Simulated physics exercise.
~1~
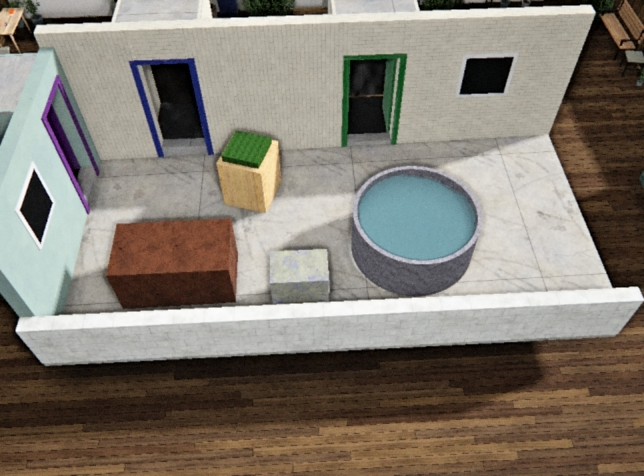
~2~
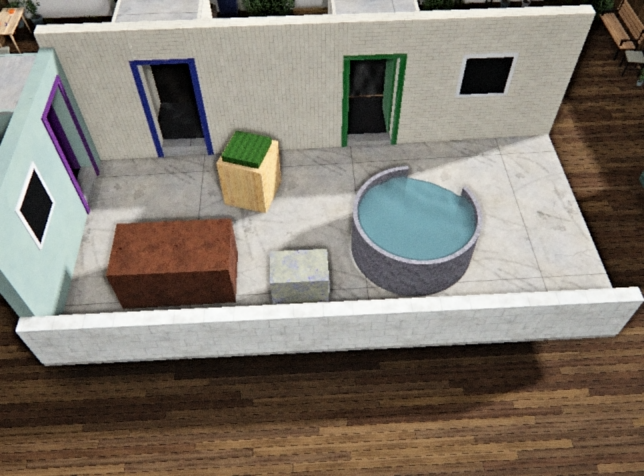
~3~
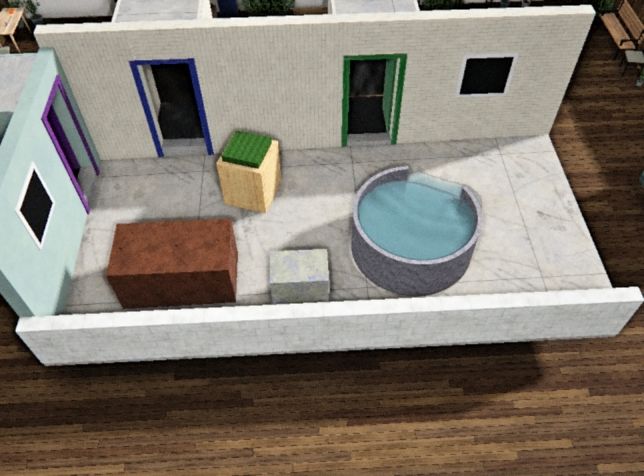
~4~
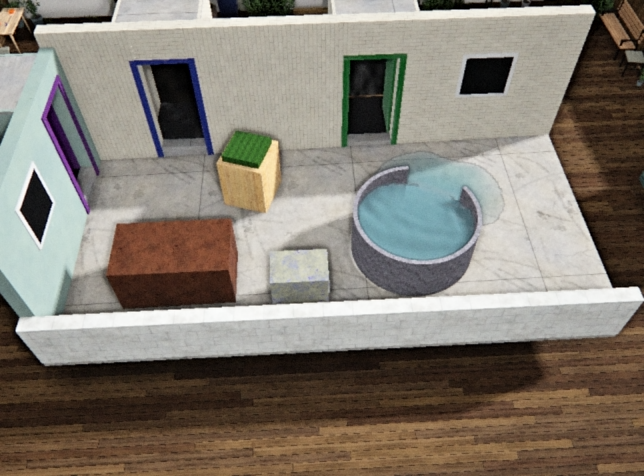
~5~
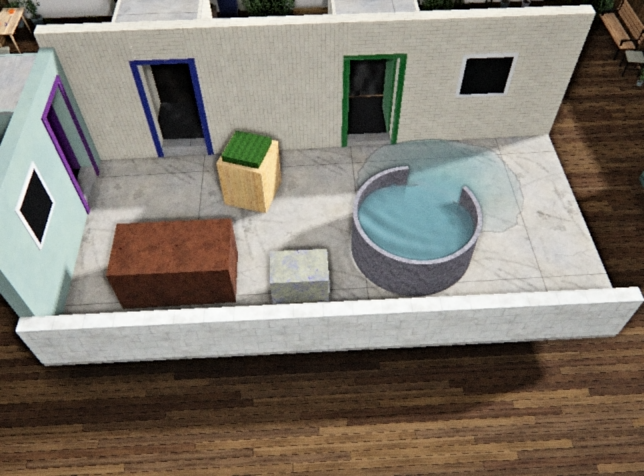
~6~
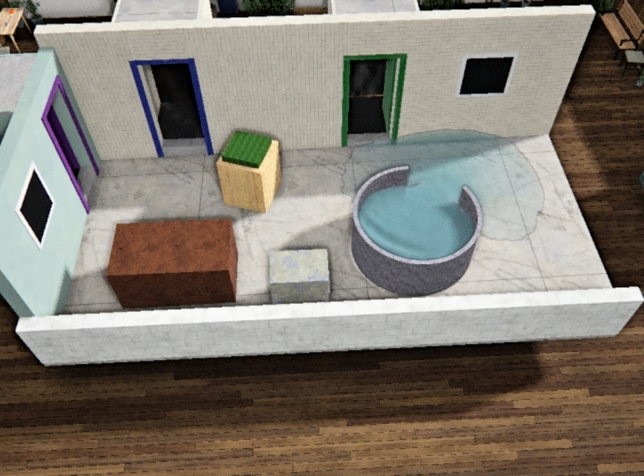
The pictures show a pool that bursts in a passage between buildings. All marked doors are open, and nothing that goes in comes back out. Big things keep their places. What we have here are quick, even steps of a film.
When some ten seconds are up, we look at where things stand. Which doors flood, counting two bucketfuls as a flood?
In order: Blue door: Two buckets or fewer; purple door: Two buckets or fewer; green door: More than two buckets.
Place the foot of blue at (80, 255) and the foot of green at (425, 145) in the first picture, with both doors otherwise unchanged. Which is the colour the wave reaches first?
Answer: The door marked green.
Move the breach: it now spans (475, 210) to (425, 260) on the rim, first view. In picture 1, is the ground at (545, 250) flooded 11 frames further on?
Answer: Soaked.
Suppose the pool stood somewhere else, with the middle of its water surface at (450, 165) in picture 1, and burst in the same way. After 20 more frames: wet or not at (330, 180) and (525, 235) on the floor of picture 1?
Soaked, bone-dry.
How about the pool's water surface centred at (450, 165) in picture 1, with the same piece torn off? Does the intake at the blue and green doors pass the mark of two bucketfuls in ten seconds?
Log - blue door: Limit not reached; green door: Limit not reached.
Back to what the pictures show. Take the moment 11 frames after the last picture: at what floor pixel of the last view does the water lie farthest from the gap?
I reckon the front has reached (216, 155) by then.
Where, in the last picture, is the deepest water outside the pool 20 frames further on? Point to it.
Roughly at (427, 149).
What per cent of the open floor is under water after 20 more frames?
I reckon 40 per cent or so.
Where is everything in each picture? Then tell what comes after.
In the first frame, the pool at (417, 215) is whole and still.
In the second frame, water pours out on the pool's far side and has run to a hidden place.
In the third frame, the front is at a hidden place, out from the gap on the pool's far side.
In the fourth frame, the front is at (481, 170), out from the gap on the pool's far side.
In the fifth frame, the front is at (480, 148), out from the gap on the pool's far side.
In the sixth frame, water pours out on the pool's far side and has run to (504, 139).
A moment on, water covers 25 % of the floor; the blue door not reached, the purple door not reached, the green door under two buckets in.
Next, water covers 30 % of the floor; the blue door not reached, the purple door not reached, the green door over two buckets in.
Then, water covers 40 % of the floor; the blue door wet at the sill, nothing in, the purple door not reached, the green door over two buckets in.
Later, water covers 60 % of the floor; the blue door wet at the sill, nothing in, the purple door wet at the sill, nothing in, the green door over two buckets in.
In the end, water covers 75 % of the floor; the blue door wet at the sill, nothing in, the purple door wet at the sill, nothing in, the green door over two buckets in.
